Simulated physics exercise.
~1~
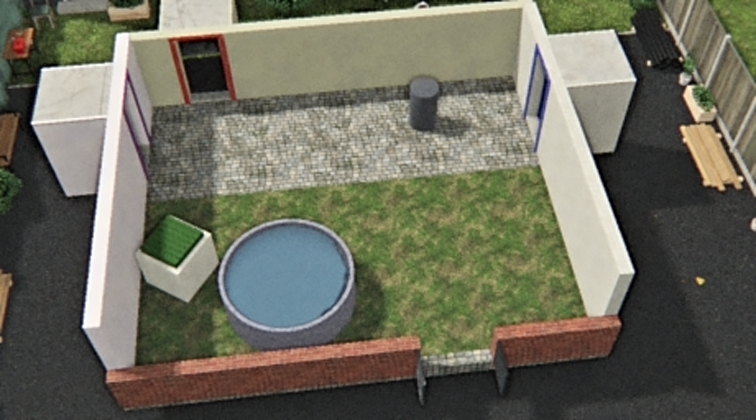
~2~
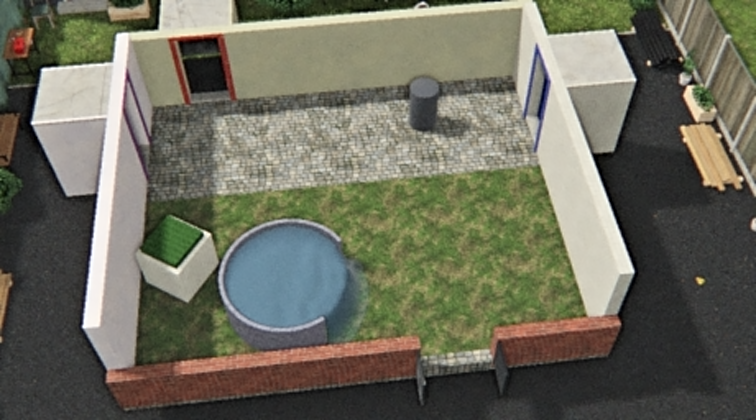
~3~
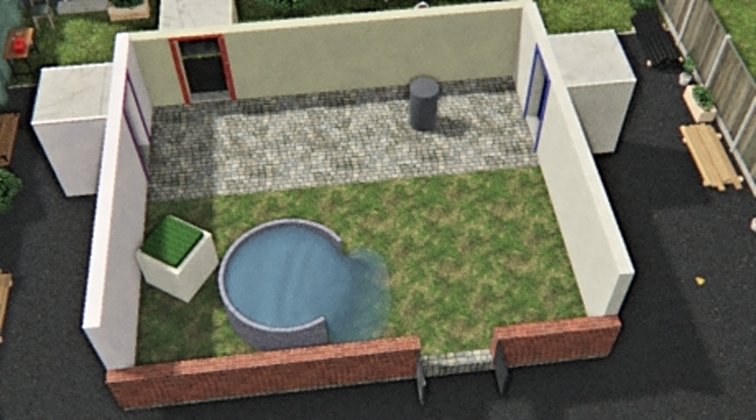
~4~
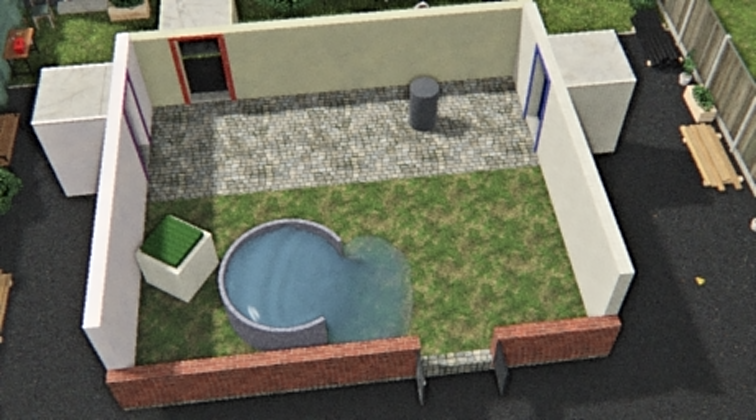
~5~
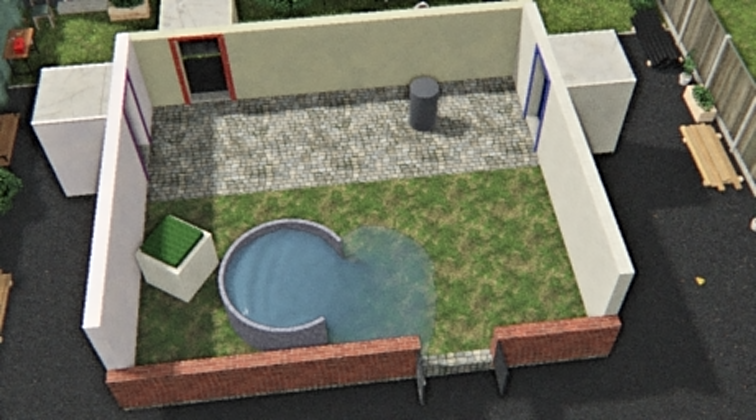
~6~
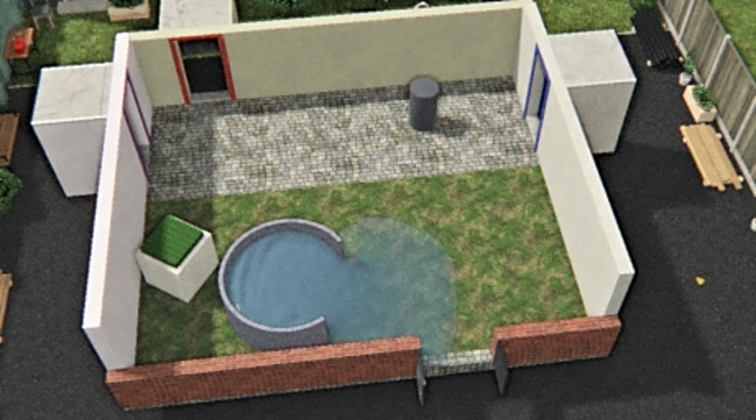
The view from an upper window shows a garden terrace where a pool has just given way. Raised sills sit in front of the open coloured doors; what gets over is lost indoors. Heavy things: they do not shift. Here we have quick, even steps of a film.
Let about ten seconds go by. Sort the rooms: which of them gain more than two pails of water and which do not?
The blue door gains no more; the purple door gains no more; the red door gains no more.
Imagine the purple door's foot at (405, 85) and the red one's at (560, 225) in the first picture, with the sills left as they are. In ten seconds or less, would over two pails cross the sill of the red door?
The red door exceeds it.
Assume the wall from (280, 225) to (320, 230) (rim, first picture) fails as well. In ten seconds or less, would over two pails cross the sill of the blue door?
Blue: Remains below.
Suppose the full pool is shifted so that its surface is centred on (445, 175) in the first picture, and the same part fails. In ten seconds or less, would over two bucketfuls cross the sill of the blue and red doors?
So here's how it goes: Blue clears the threshold, and red comes up short.
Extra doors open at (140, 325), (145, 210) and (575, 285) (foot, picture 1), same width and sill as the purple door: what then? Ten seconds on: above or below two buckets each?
Doors one to three: Does not reach it / does not reach it / beats it.
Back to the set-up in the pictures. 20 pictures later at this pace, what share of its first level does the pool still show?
Estimate: Around 22 %.
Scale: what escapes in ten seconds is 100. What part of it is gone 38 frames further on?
It should be close to 70 percent by then.
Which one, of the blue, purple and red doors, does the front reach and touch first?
It's the blue door.
A moment on, water covers 25 % of the floor; the blue door not reached, the purple door not reached, the red door not reached.
Next, water covers 35 % of the floor; the blue door not reached, the purple door not reached, the red door not reached.
Then, water covers 45 % of the floor; the blue door not reached, the purple door not reached, the red door not reached.
Later, water covers 60 % of the floor; the blue door wet at the sill, nothing in, the purple door not reached, the red door not reached.
In the end, water covers 85 % of the floor; the blue door under two buckets in, the purple door not reached, the red door wet at the sill, nothing in.
